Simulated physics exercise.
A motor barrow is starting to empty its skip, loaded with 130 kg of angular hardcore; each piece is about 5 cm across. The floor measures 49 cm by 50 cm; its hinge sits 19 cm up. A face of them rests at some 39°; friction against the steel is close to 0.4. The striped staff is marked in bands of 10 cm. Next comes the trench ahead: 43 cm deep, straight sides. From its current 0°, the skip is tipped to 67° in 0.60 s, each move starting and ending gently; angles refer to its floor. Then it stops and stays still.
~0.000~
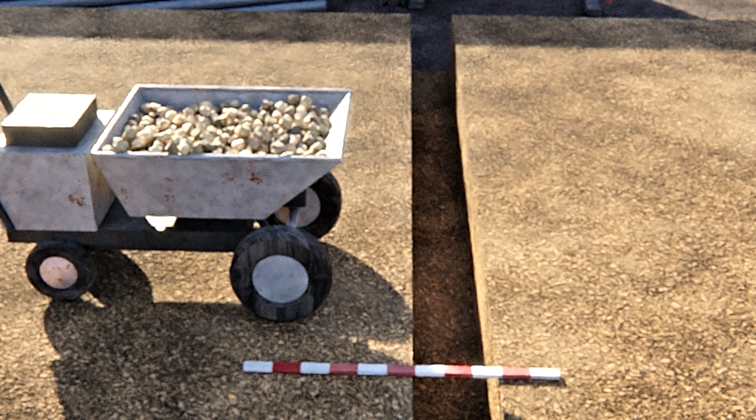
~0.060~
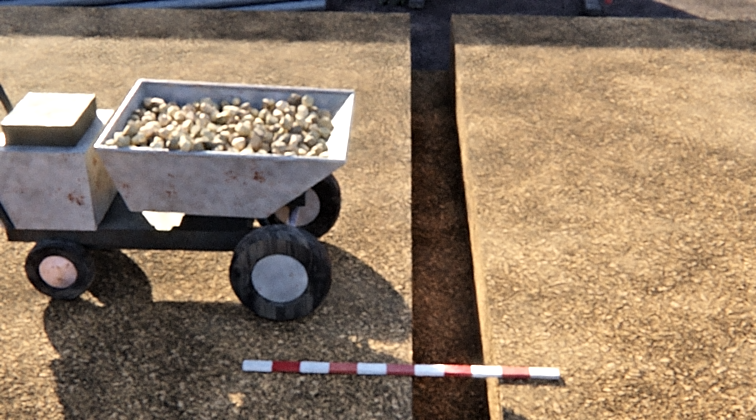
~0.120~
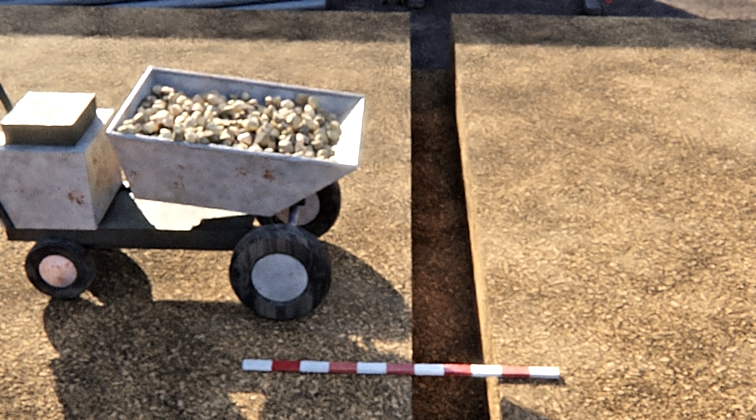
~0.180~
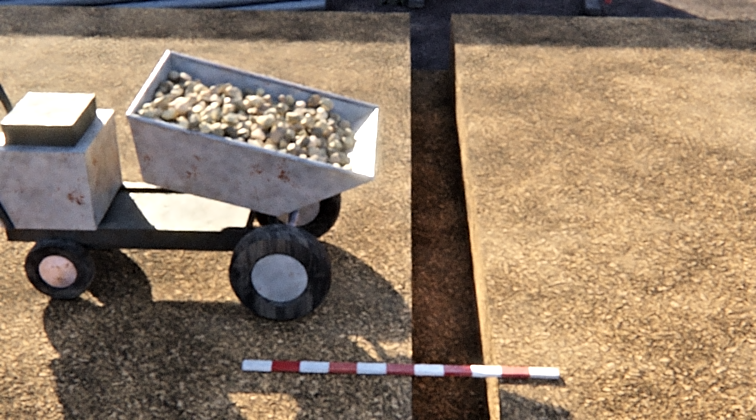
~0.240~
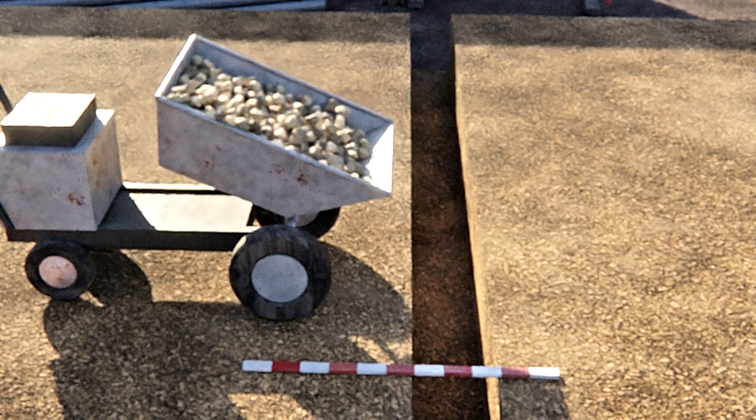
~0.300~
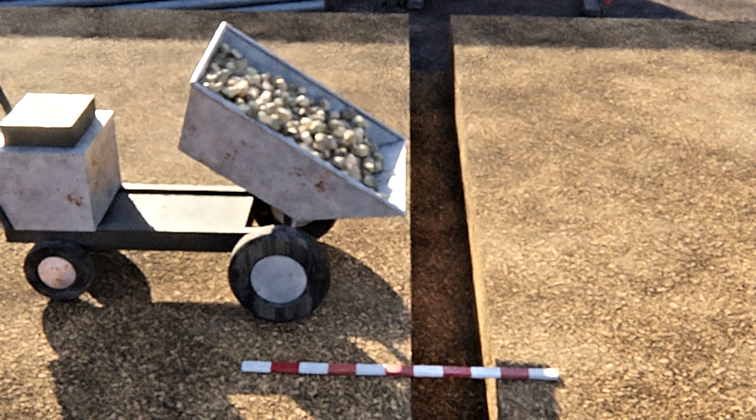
On sunlit gravelly ground beside a narrow trench, a small motor barrow's grey skip of stones tilting steadily up towards the right.
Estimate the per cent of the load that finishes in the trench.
Roughly 68 percent.
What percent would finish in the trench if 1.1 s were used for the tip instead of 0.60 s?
I'd put it at roughly 85 per cent.
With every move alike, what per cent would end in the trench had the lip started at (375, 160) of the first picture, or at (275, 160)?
That gives roughly 40 per cent and roughly 80 per cent.
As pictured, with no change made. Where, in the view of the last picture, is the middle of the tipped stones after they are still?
Middle at around (464, 338), I'd say.
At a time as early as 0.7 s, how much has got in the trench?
By then, around 20 percent.
After 0.4 s the floor is at 57°; 100 % in the skip; the foremost stones are at (412, 213).
After 0.7 s the floor is at 67°; 78 % in the skip, 21 % in the trench, 1 % past the trench; the foremost stones are at (497, 279).
After 1.0 s the floor is at 67°; 18 % in the skip, 49 % in the trench, 33 % past the trench; the foremost stones are at (673, 304).
After 3.0 s the floor is at 67°; 0 % in the skip, 68 % in the trench, 32 % past the trench; the foremost stones are past the picture's edge.
